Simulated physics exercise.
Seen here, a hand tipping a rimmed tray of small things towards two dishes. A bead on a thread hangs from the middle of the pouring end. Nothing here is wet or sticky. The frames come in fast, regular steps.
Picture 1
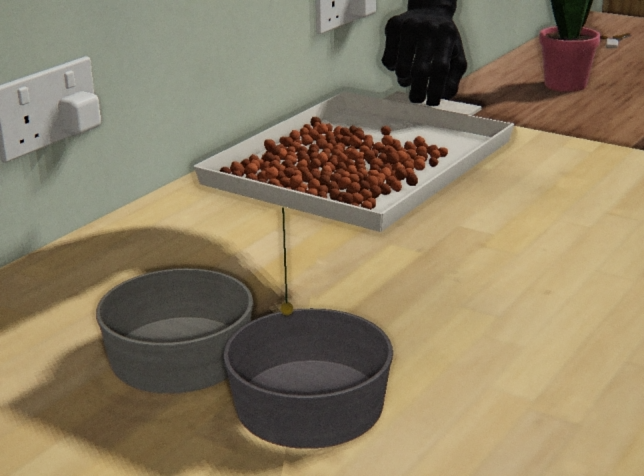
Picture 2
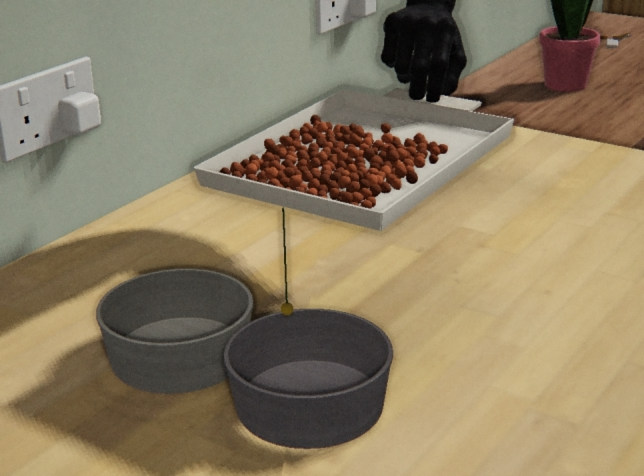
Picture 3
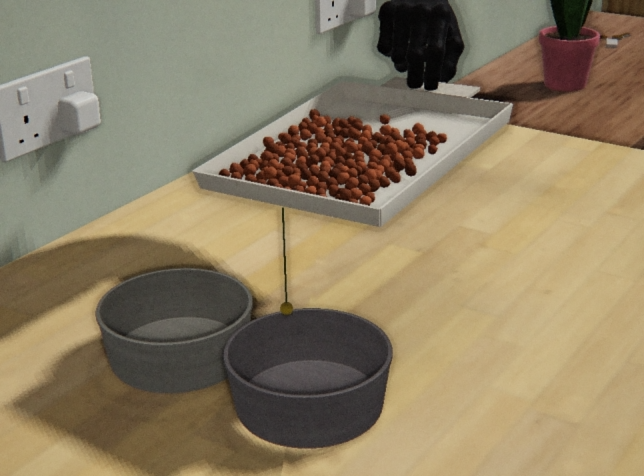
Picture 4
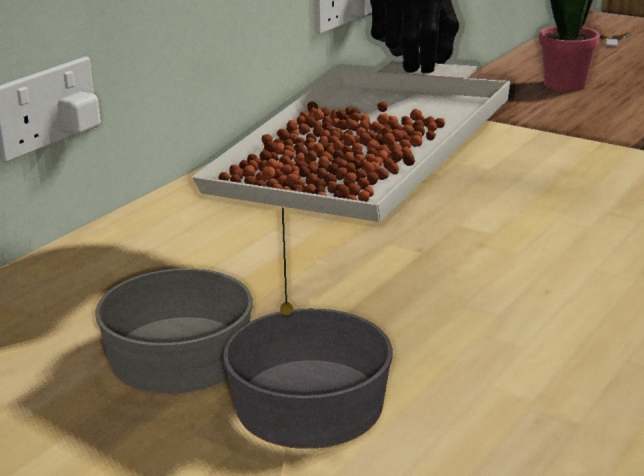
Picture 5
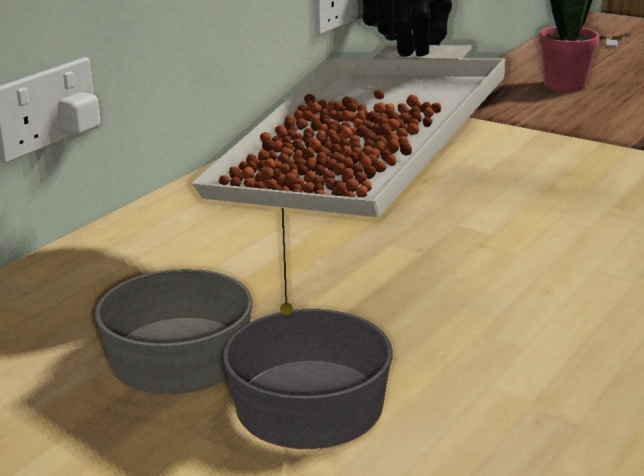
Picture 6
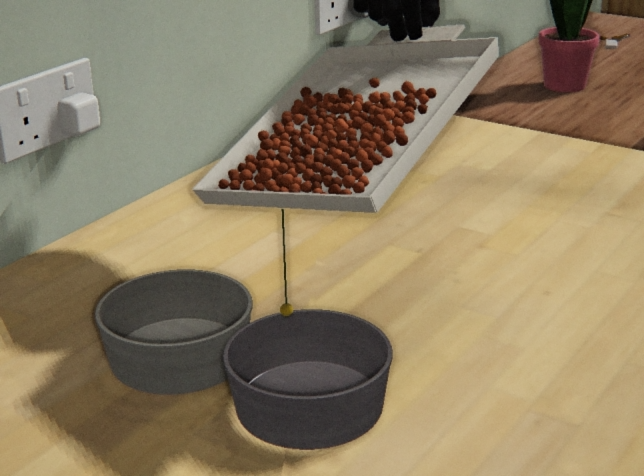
A black-gloved hand raising the far end of a white tray of reddish-brown pellets, tilting it towards two grey dishes.
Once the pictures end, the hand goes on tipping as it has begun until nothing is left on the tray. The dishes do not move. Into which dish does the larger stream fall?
Fuller: The left-hand dish.
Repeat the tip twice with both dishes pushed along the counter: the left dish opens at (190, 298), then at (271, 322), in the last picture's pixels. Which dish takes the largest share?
In turn: The dish on the left; the dish on the left.
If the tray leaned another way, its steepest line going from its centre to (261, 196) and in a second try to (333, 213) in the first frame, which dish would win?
One: The left dish. Two: The dish on the right.
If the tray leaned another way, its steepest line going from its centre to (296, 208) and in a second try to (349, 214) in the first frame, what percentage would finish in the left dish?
The first gives 10 %, the second 0 %.
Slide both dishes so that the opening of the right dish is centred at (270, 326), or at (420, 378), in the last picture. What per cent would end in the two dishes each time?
Roughly 80 per cent, and 50 per cent.
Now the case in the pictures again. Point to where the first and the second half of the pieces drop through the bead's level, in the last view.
Around (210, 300) and then (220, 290).
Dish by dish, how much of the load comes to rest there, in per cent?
The left dish has 70 per cent, the right dish has 10.
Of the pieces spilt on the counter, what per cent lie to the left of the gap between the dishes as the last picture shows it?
Some 80 per cent.
Soon, tray tipped steeply; nearly all on the tray; a stray few in the air.
A while on, tray tipped past a quarter turn; nearly all on the tray; a stray few in the right dish; a small part in the left dish; a stray few in the air.
Towards the end, tray tipped past a quarter turn; a small part in the right dish; about two thirds in the left dish; a small part outside both; a stray few in the air.
Finally, tray tipped past a quarter turn; a small part in the right dish; about two thirds in the left dish; a small part outside both; a stray few in the air.
